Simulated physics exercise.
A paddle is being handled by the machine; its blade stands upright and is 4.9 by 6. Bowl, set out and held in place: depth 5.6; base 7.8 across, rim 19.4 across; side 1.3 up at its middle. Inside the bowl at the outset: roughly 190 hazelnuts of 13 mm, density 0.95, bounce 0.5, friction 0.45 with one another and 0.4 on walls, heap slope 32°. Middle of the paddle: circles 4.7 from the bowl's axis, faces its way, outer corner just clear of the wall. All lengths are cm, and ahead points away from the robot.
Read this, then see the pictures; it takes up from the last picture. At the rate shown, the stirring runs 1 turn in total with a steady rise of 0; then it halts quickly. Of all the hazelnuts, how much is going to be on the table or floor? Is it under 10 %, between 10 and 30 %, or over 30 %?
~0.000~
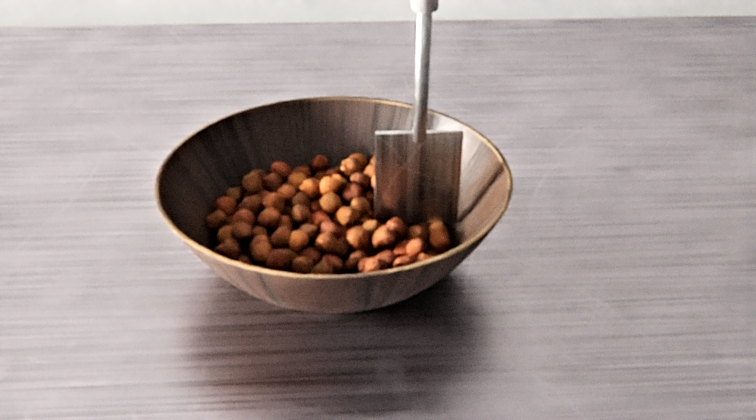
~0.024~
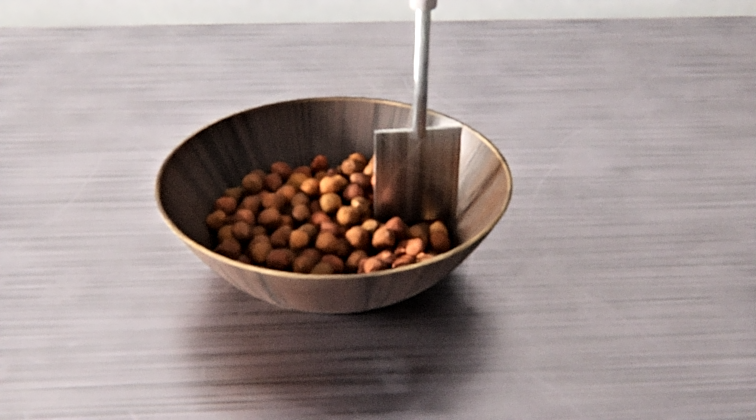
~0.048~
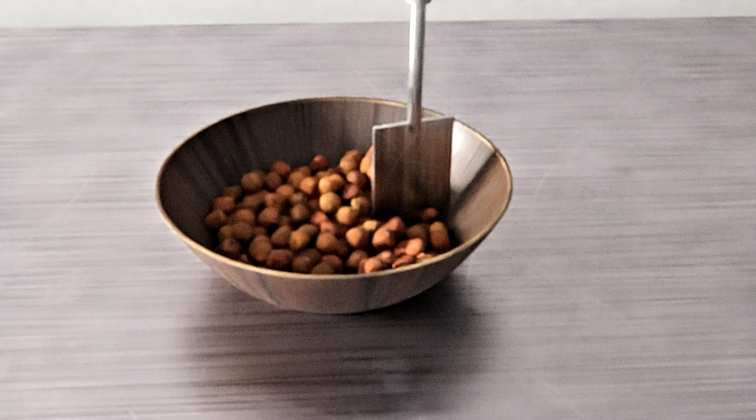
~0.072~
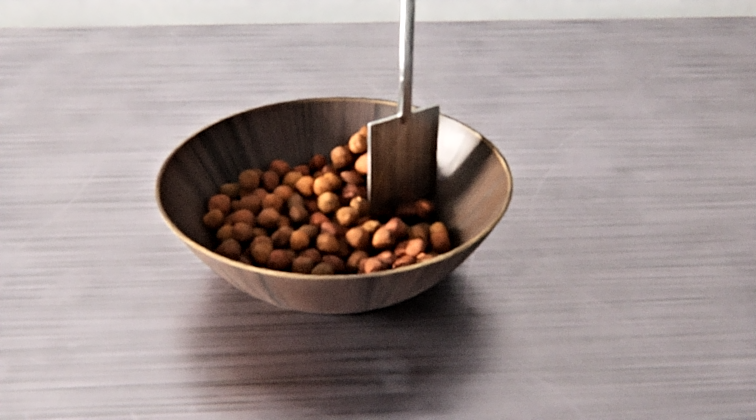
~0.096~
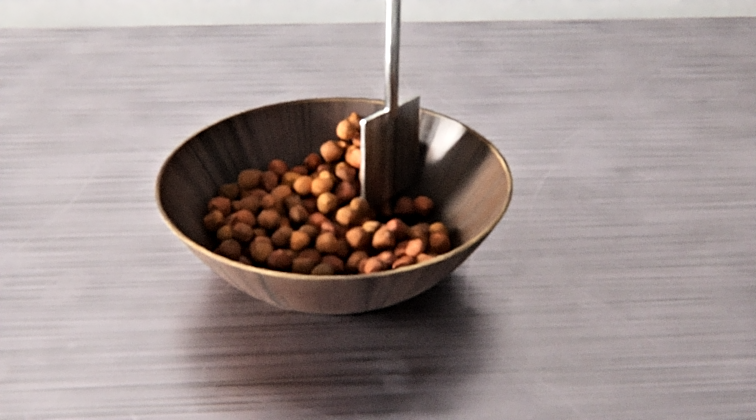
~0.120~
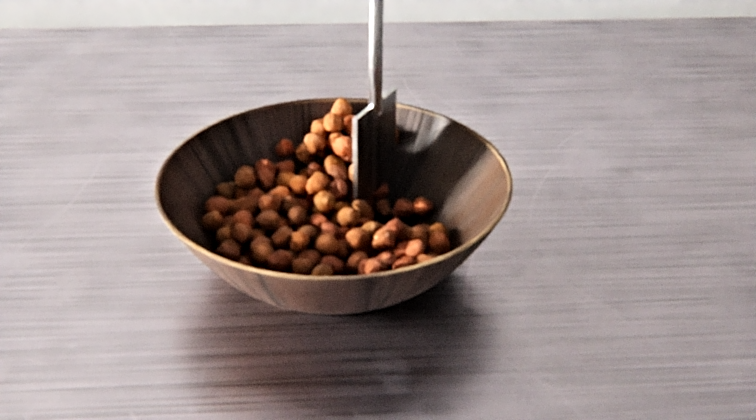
Between 10 and 30 %.
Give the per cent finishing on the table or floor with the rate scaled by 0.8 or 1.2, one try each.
Around 5 percent for the first try and 20 percent for the second.
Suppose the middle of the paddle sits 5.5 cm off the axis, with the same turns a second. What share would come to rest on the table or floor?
Then about 5 %.
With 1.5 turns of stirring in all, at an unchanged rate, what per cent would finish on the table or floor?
It would be around 25 percent.
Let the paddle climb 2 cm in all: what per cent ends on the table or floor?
I'd put it at about 5 per cent.
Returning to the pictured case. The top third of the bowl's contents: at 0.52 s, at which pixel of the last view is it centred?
The centre is roughly (427, 237).
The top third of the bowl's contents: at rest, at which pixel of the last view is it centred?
The centre is near pixel (391, 176).
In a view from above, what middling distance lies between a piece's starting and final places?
I'd estimate close to 9 cm.
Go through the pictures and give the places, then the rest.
In the first frame, paddle neck at (421, 107), 0° round; upper third of the load around (323, 215), from x 220 to 440, top at y 165; 190 in the bowl.
In the second frame, paddle neck at (420, 104), 4° round; upper third of the load around (323, 211), from x 220 to 440, top at y 160.
In the third frame, paddle neck at (415, 97), 16° round; upper third of the load around (329, 207), from x 215 to 440, top at y 155.
In the fourth frame, paddle neck at (405, 90), 30° round; upper third of the load around (328, 204), from x 215 to 440, top at y 140.
In the fifth frame, paddle neck at (392, 84), 44° round; upper third of the load around (328, 200), from x 215 to 440, top at y 125.
In the sixth frame, paddle neck at (376, 79), 58° round; upper third of the load around (323, 190), from x 215 to 440, top at y 110; 190 in the bowl.
By 0.32 s, 174° round, highest piece 8 above the table; 186 in the bowl, 1 on the table or floor, 3 in flight or on the tool.
By 0.52 s, 290° round, highest piece 8 above the table; 168 in the bowl, 14 on the table or floor, 8 in flight or on the tool.
By 0.82 s, 0° round, highest piece 5 above the table; 156 in the bowl, 34 on the table or floor.
By 1.52 s, 0° round, highest piece 5 above the table; 156 in the bowl, 34 on the table or floor.
Final count, 156 in the bowl, 34 on the table or floor. That is 18 % on the table or floor.
